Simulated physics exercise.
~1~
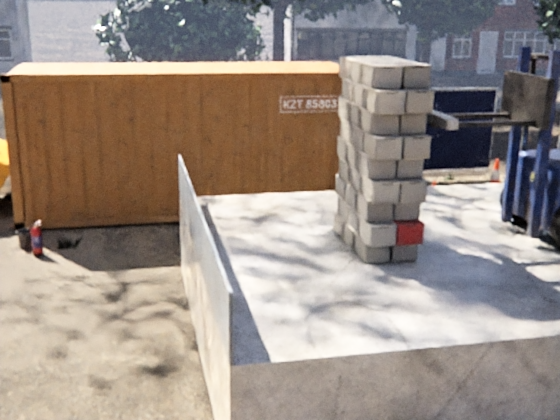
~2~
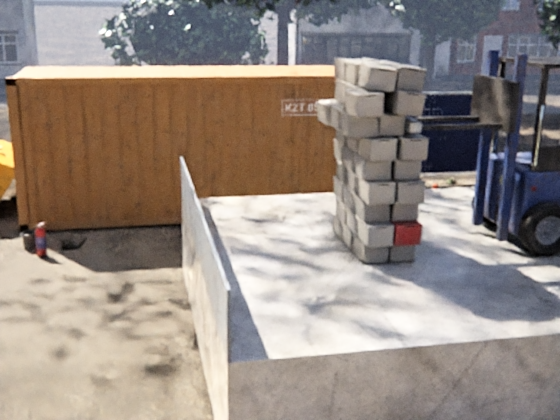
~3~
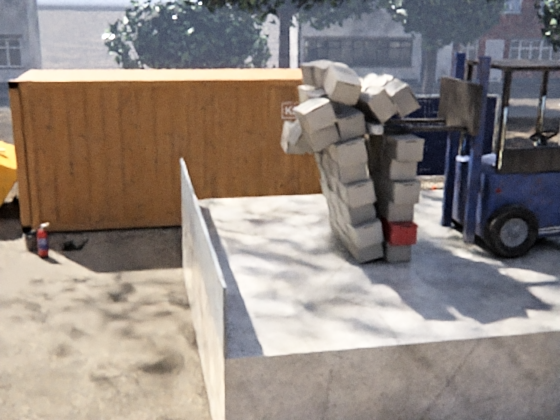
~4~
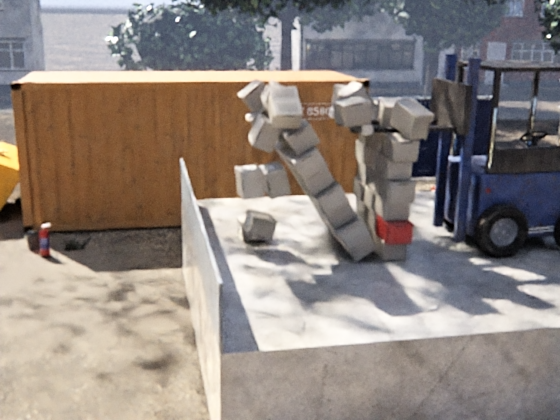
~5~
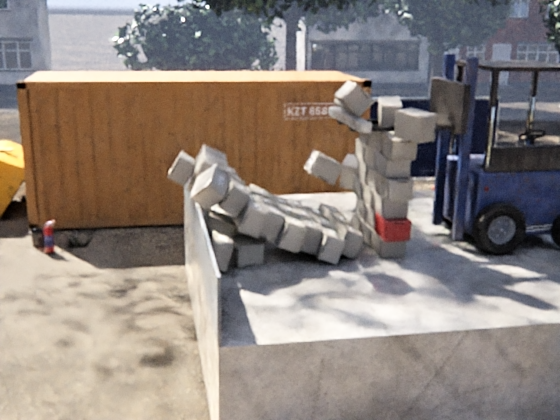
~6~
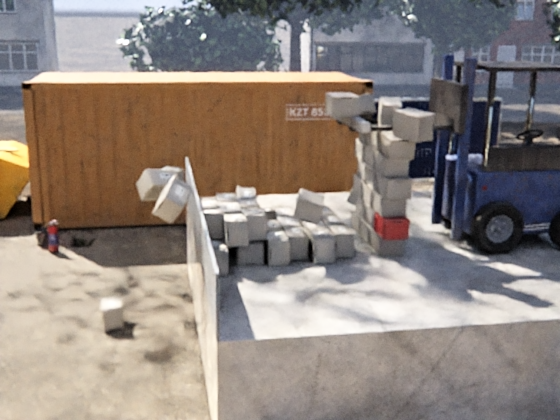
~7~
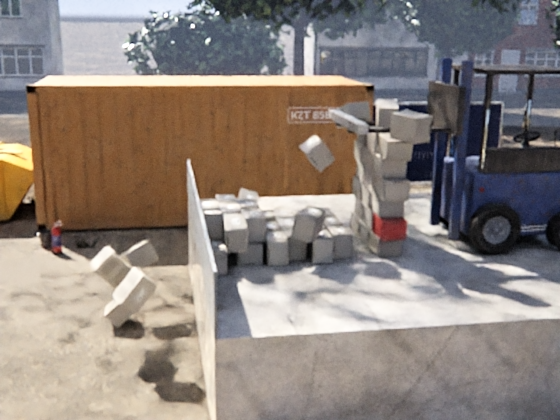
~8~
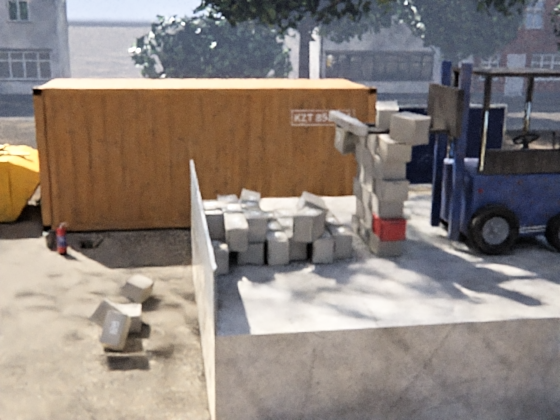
An orange shipping container stands behind a pale raised platform in a sunlit yard, seen from slightly above, with a tall stack of grey blocks and one red block low on its right side. A blue forklift on the right drives left, pushing a beam into the upper stack. The upper blocks lean left, then much of the stack topples across the platform against the upright board at its edge. A few blocks tumble over the board to the ground. The forklift stays stopped beside a ragged remaining column, its red block still in place, with most fallen blocks heaped behind the board.
